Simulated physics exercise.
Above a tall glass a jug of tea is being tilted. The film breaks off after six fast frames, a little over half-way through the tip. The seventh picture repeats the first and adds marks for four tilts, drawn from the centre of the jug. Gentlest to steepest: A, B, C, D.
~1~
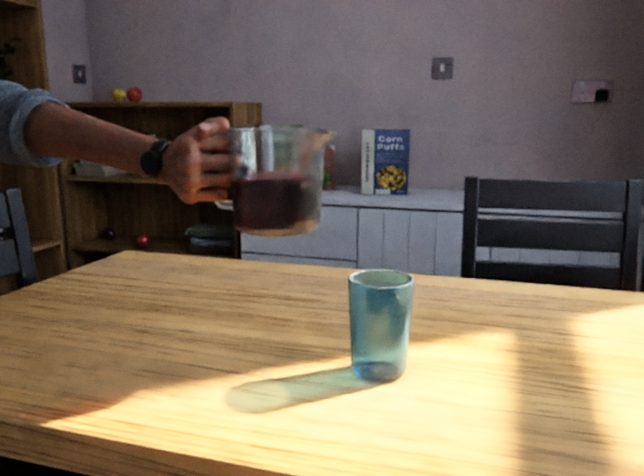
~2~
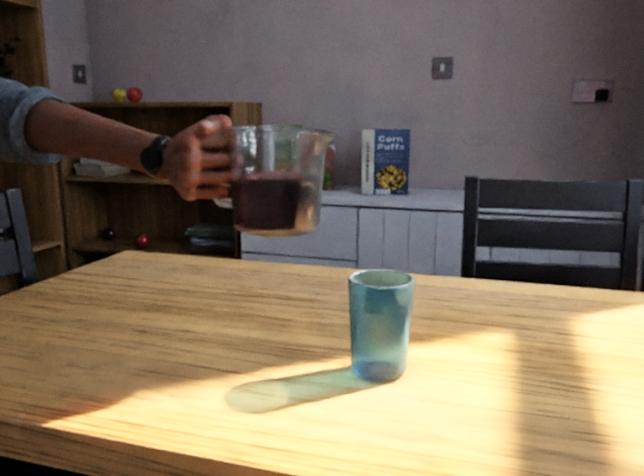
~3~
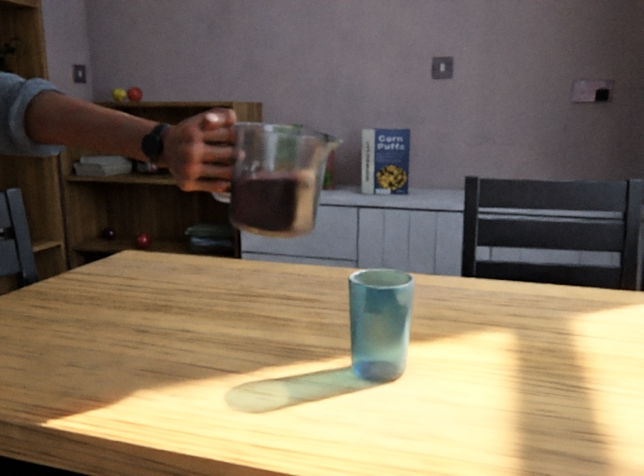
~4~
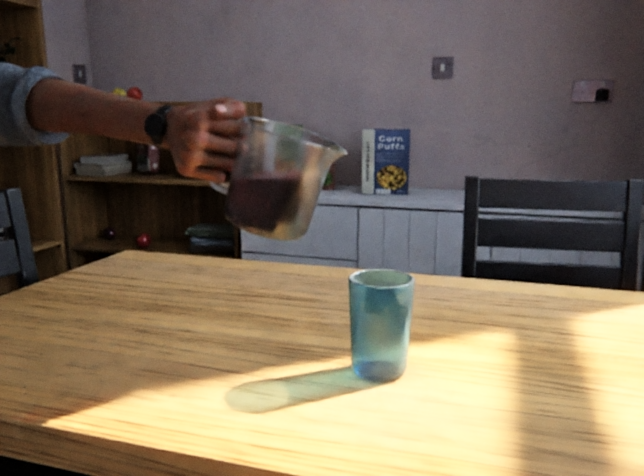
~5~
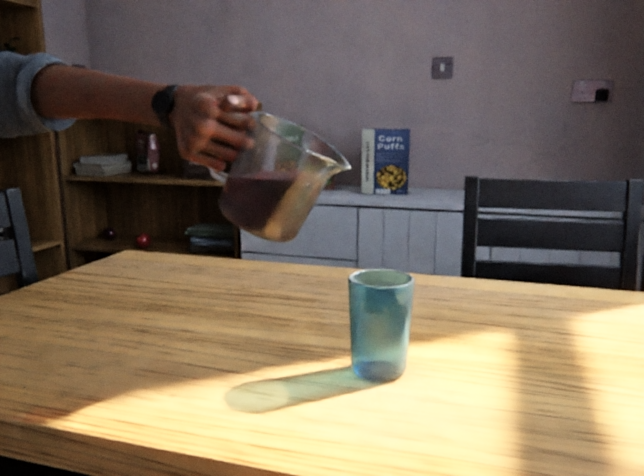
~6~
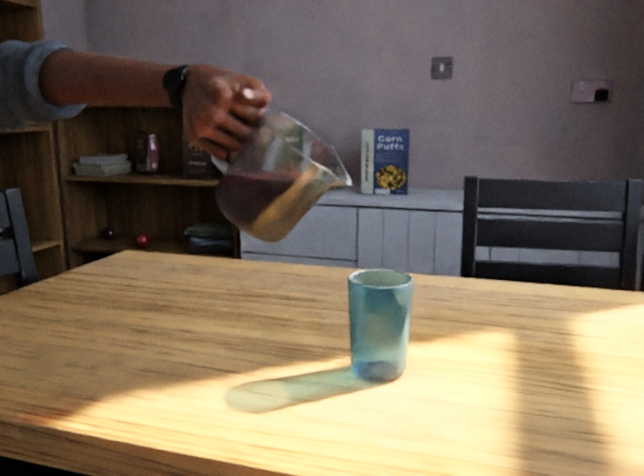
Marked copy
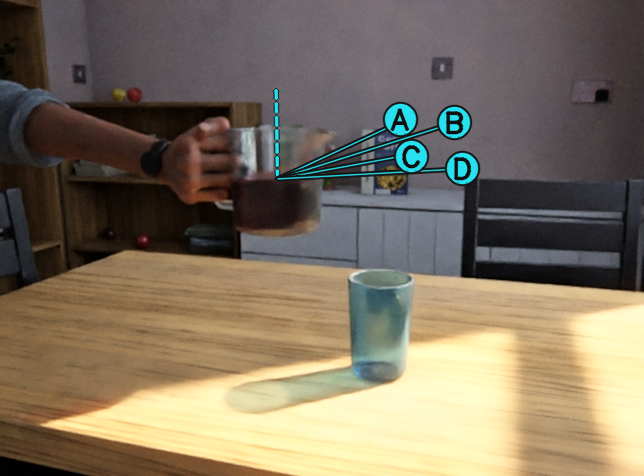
The video shows a hand holding a clear glass jug of dark liquid above and left of a tall blue-green glass on a wooden table, first upright, then tilting it steadily to the right while the glass stays still.
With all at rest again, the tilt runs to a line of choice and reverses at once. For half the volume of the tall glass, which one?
I would pick line B.
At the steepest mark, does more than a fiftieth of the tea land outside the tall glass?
Yes, it does.
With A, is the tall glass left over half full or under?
Under half.
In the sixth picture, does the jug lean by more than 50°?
No, it does not.
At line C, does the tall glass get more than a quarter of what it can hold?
Yes, it does.
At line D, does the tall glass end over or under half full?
Over half.
In cyan, A at (385, 128); B at (438, 127); C at (394, 157); D at (445, 169).
If A is chosen, the tall glass ends with about 36 % of what it can hold.
If B is chosen, the tall glass ends with about 52 % of what it can hold; 3 % of the tea is spilt.
If C is chosen, the tall glass ends with about 62 % of what it can hold; 7 % of the tea is spilt.
If D is chosen, the tall glass ends with about 75 % of what it can hold; 9 % of the tea is spilt.
